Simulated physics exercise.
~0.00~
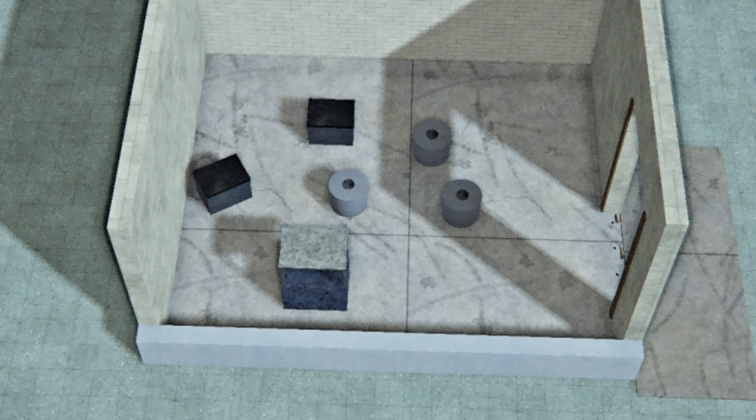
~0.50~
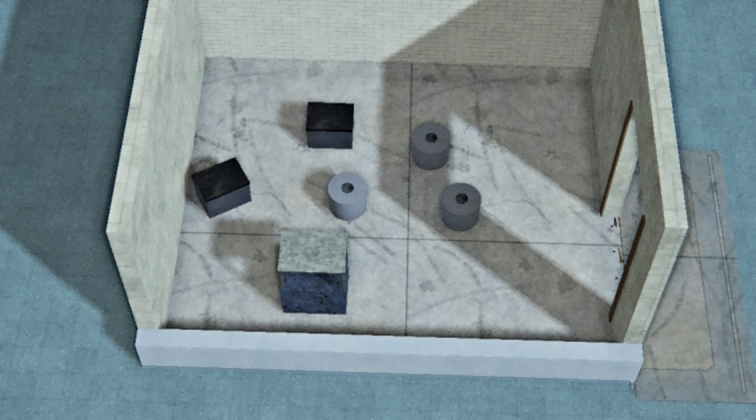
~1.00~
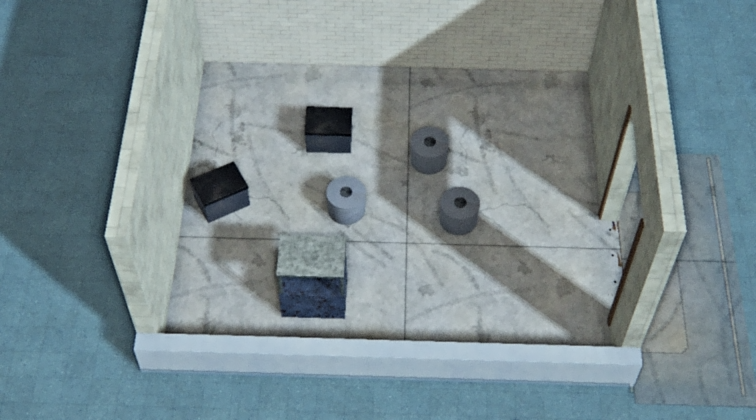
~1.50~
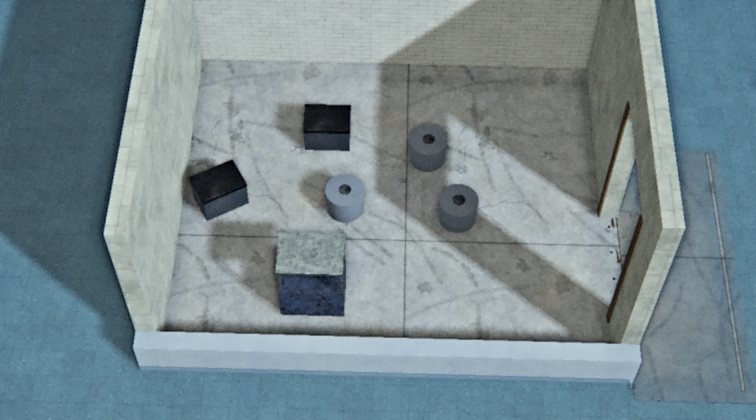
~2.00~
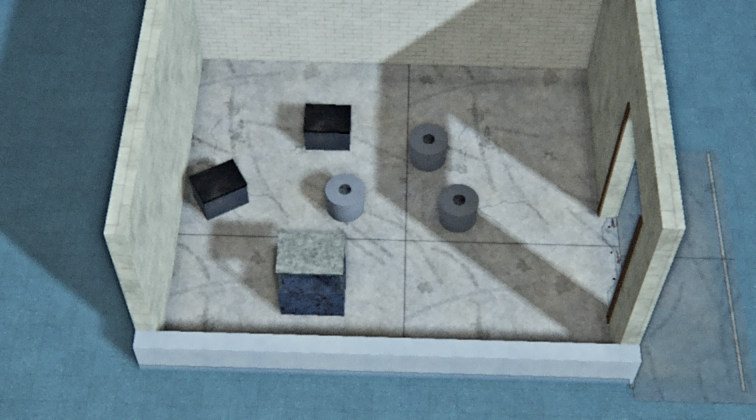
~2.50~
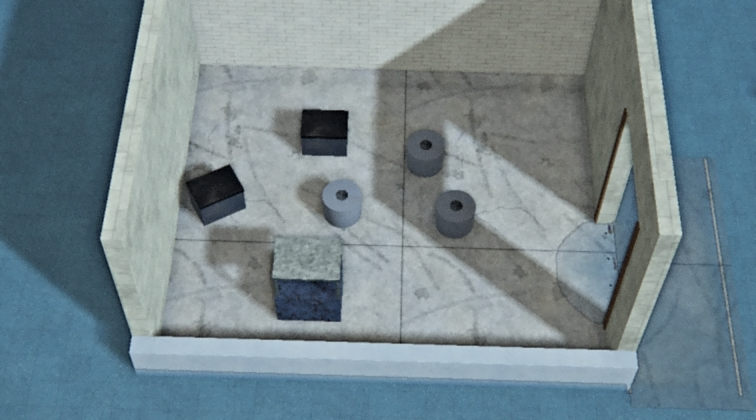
Water spreads outside a small walled room and starts through the doorway while five objects stay still.
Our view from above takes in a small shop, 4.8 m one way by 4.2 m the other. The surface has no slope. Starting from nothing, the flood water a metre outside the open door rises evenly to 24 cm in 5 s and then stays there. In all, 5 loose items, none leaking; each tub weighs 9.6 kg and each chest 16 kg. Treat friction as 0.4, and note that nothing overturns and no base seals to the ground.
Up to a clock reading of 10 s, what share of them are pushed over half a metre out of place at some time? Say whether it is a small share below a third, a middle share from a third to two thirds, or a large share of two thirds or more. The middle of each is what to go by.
A large share, two thirds or more.
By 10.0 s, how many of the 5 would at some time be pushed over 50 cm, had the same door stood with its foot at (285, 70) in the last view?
Result: 3 of them.
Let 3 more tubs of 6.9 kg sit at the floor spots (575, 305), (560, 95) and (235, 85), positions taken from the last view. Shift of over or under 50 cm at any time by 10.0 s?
For each in turn I get a greater distance, a smaller distance and a smaller distance.
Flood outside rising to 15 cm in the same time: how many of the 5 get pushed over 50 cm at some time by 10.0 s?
You'd get 1 in that case.
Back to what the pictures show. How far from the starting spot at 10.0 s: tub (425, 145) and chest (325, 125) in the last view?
They sit 80 cm and 50 cm away, in the order given.
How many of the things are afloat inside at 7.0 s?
It comes to 0.
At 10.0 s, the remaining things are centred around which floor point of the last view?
Mean floor pixel: About (279, 110).
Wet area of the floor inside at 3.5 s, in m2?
Roughly 2.5 m2 of it is wet.
After 3.5 s 0 of 5 are over 50 cm from their spots; 0 afloat.
After 4.5 s 0 of 5 are over 50 cm from their spots; 0 afloat.
After 7.0 s 1 of 5 are over 50 cm from their spots; 0 afloat.
After 10.0 s 5 of 5 are over 50 cm from their spots, and 5 have been at some point; 4 afloat.
